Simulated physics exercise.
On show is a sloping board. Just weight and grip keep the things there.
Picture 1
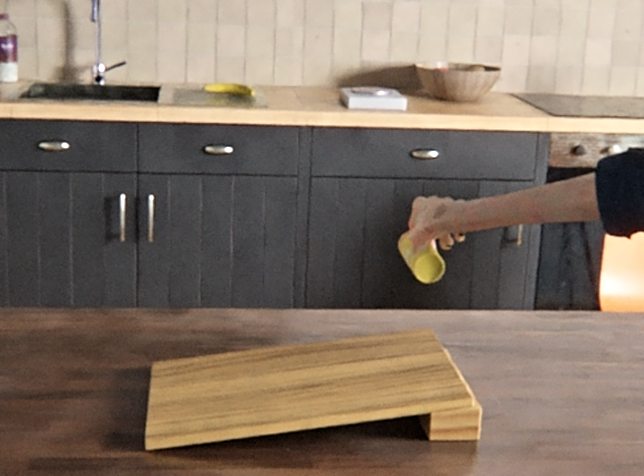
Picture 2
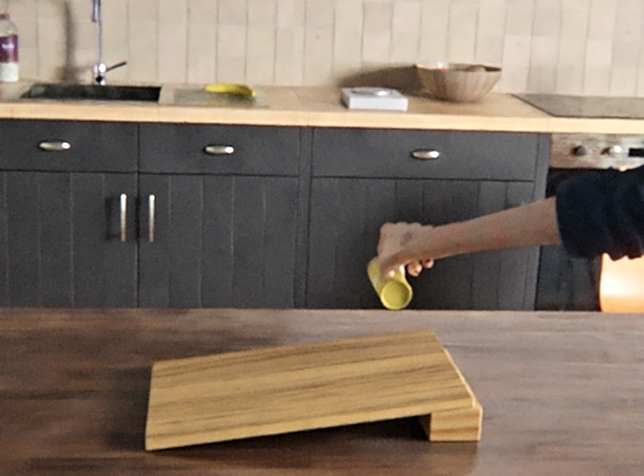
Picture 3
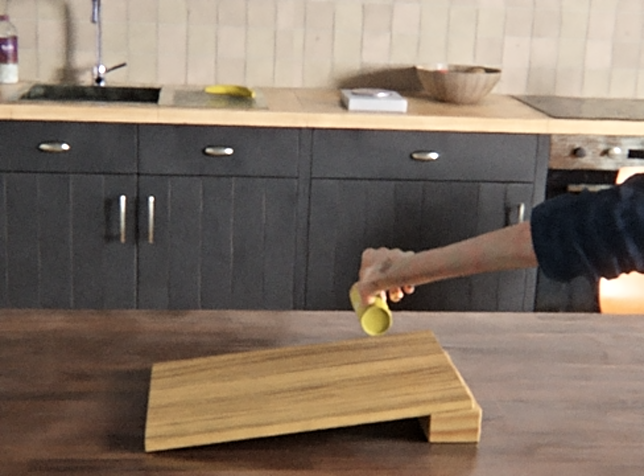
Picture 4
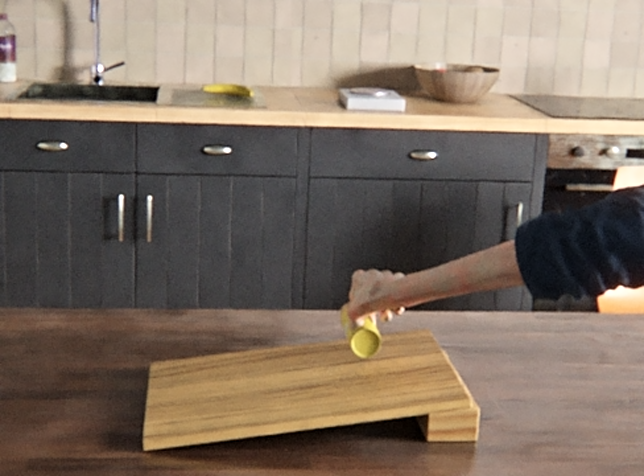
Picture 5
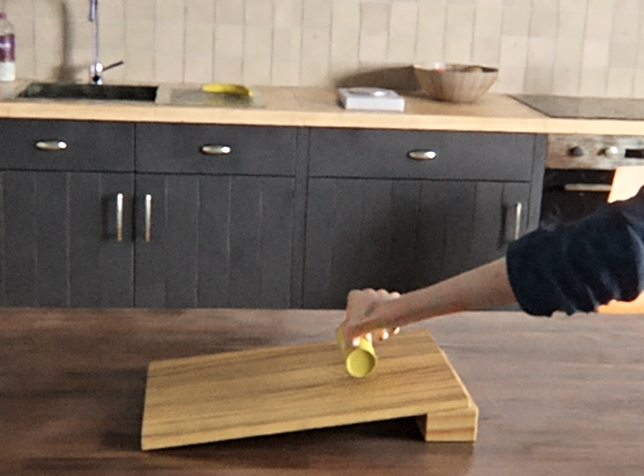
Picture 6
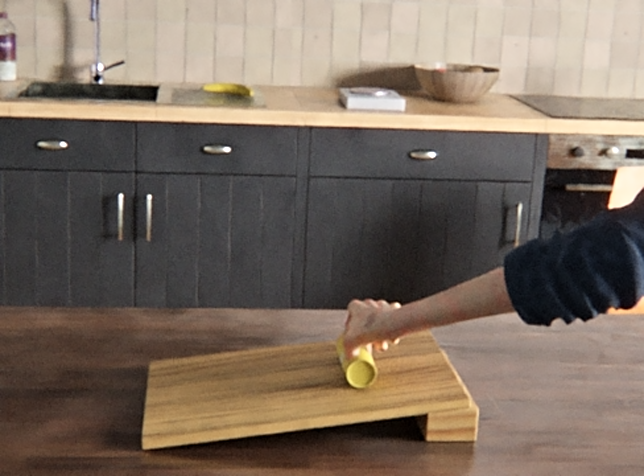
A hand and forearm in a dark sleeve reach in from the right of a kitchen, seen from the front across a dark wooden table. A light wooden board slopes down to the left on the table, with grey cabinets, a pale counter, a sink and a bowl behind. The hand lowers a yellow shaker leftward and sets it on its side on the board, still gripping it.
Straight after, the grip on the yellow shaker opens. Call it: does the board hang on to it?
No, it goes down the board.
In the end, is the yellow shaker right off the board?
Yellow shaker - gone from the top.
Then, 1.00 s past the last view, yellow shaker displaced well along near (169, 380).
Then, 1.80 s past the last view, yellow shaker now off the board.
Then, 2.50 s past the last view, things are still on the move.
Finally, off the board, yellow shaker. The yellow shaker goes downhill.
